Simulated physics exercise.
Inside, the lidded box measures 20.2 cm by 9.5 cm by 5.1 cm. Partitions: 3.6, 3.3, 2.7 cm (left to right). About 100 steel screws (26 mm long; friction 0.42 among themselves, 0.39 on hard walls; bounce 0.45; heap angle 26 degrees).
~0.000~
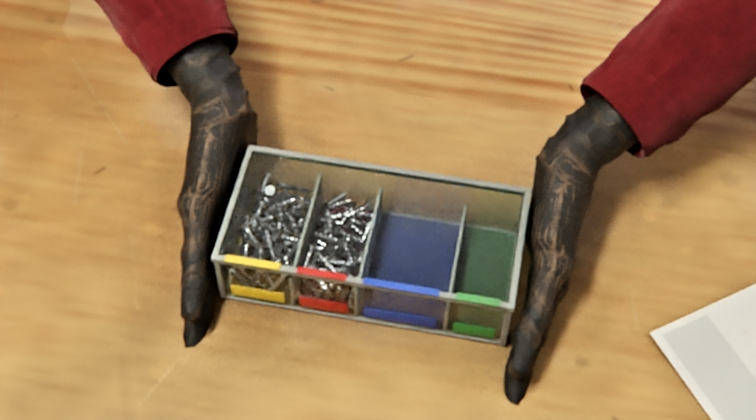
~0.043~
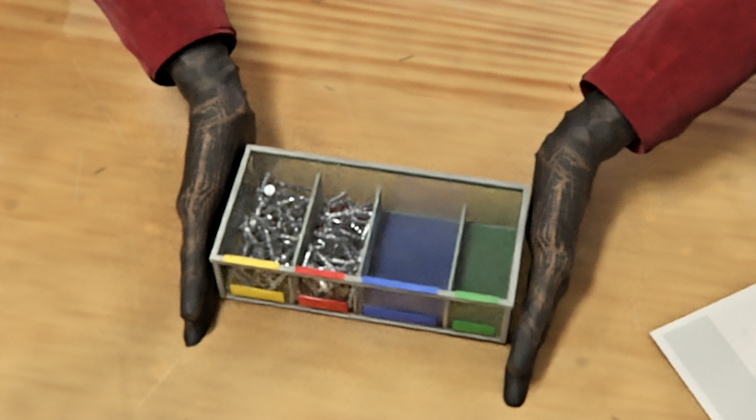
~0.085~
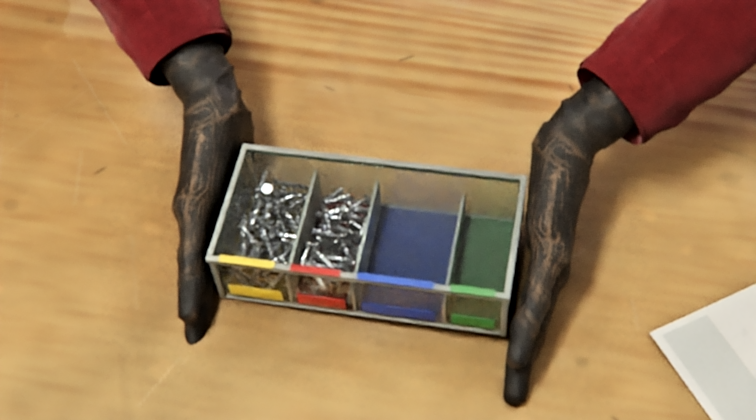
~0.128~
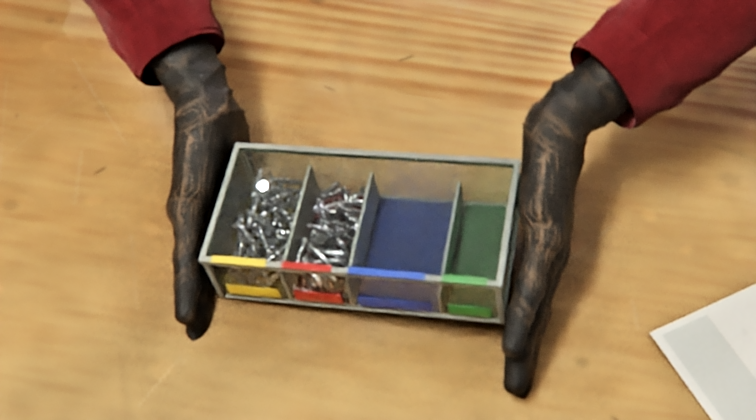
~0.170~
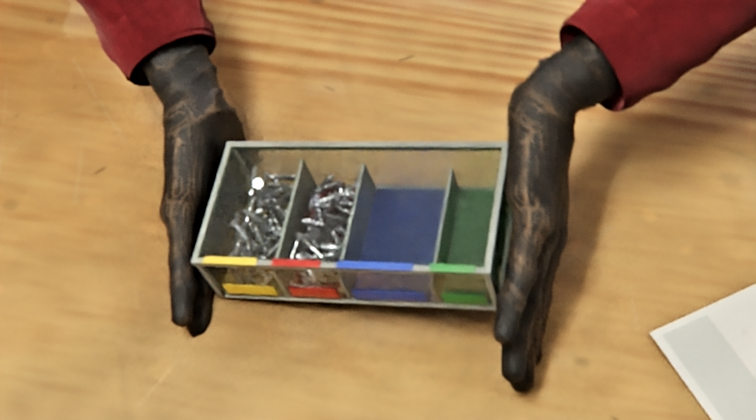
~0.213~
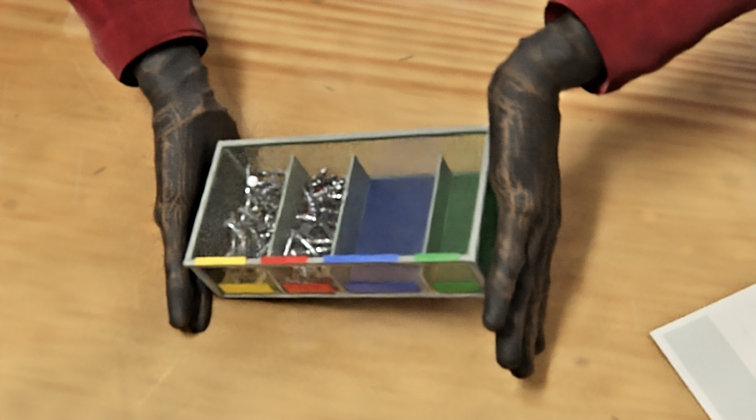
Two dark hands in red sleeves held a clear divided box, its yellow and red sections partly filled with screws, then raised its right side so it tilted moderately down to the left.
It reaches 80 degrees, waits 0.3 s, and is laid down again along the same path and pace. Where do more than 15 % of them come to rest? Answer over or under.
Red compartment: Over; blue compartment: Under; green compartment: Under; yellow compartment: Over.
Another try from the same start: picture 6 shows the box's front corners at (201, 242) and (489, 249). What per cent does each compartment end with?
Red 45, blue 0, green 0, yellow 55.
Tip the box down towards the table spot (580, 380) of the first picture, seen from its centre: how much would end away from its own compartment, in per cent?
Some 15 per cent.
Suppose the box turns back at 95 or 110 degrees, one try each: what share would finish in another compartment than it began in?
Some 15 and 10 per cent.
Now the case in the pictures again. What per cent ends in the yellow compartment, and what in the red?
Yellow 60, red 40.
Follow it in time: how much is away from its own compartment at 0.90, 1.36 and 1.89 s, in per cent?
In turn: 5, 10, 10.
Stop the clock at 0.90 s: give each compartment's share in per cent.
Red 45; blue 0; green 0; yellow 55.
Then, at 0.90 s, tilt 80 degrees; red 45 %, yellow 55 %.
After 1.36 s, tilt 43 degrees; red 40 %, yellow 60 %.
Then, at 1.89 s, tilt 0 degrees; red 40 %, yellow 60 %.
By 2.3 s all is still; red 40 %, blue 0 %, green 0 %, yellow 60 %.
